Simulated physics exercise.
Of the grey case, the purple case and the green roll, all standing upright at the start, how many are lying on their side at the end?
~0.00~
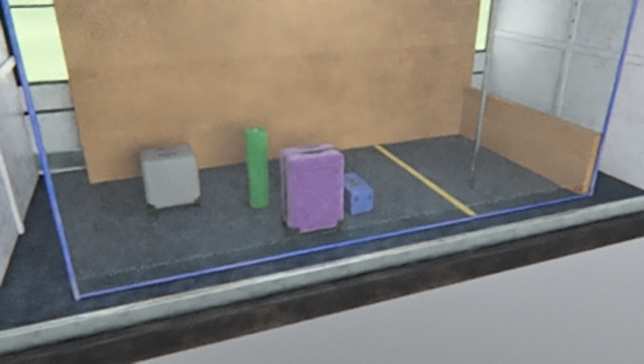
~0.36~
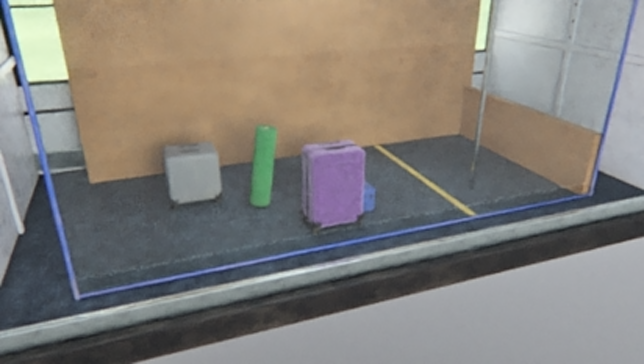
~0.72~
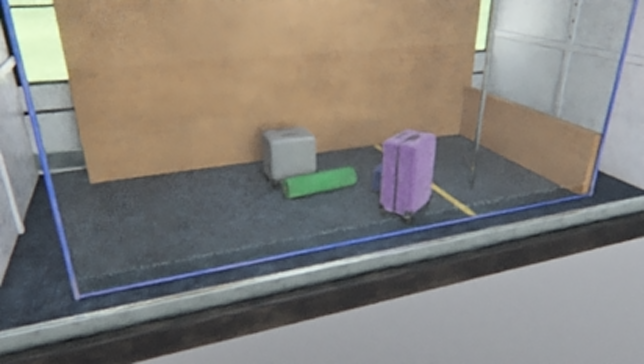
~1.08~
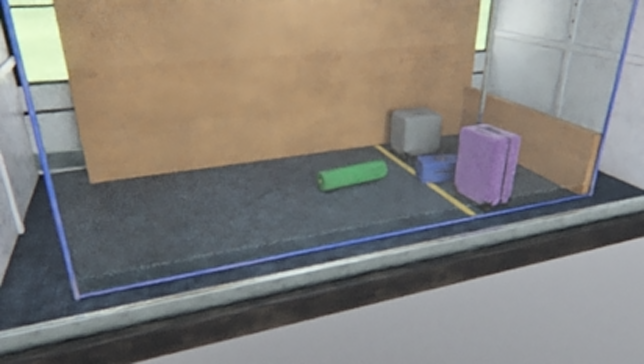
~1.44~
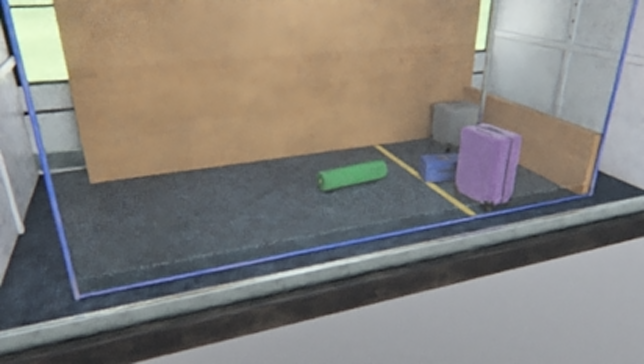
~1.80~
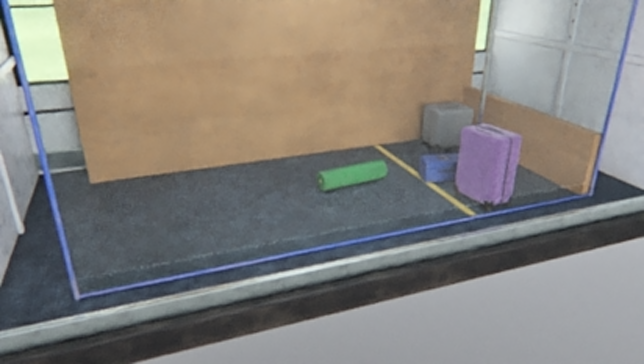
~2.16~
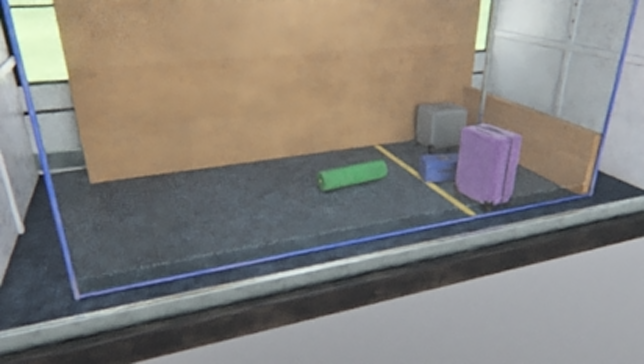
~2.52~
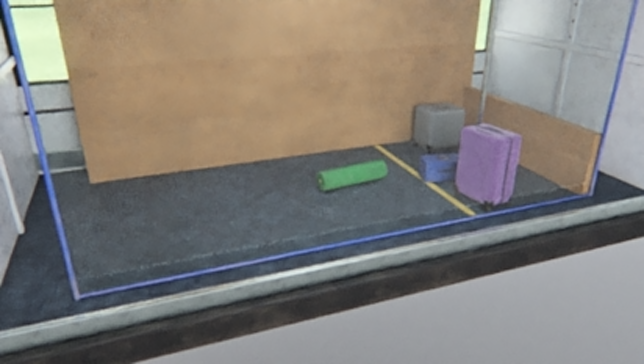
One of them is lying on its side at the end, the green roll, while the grey and purple cases are still upright.
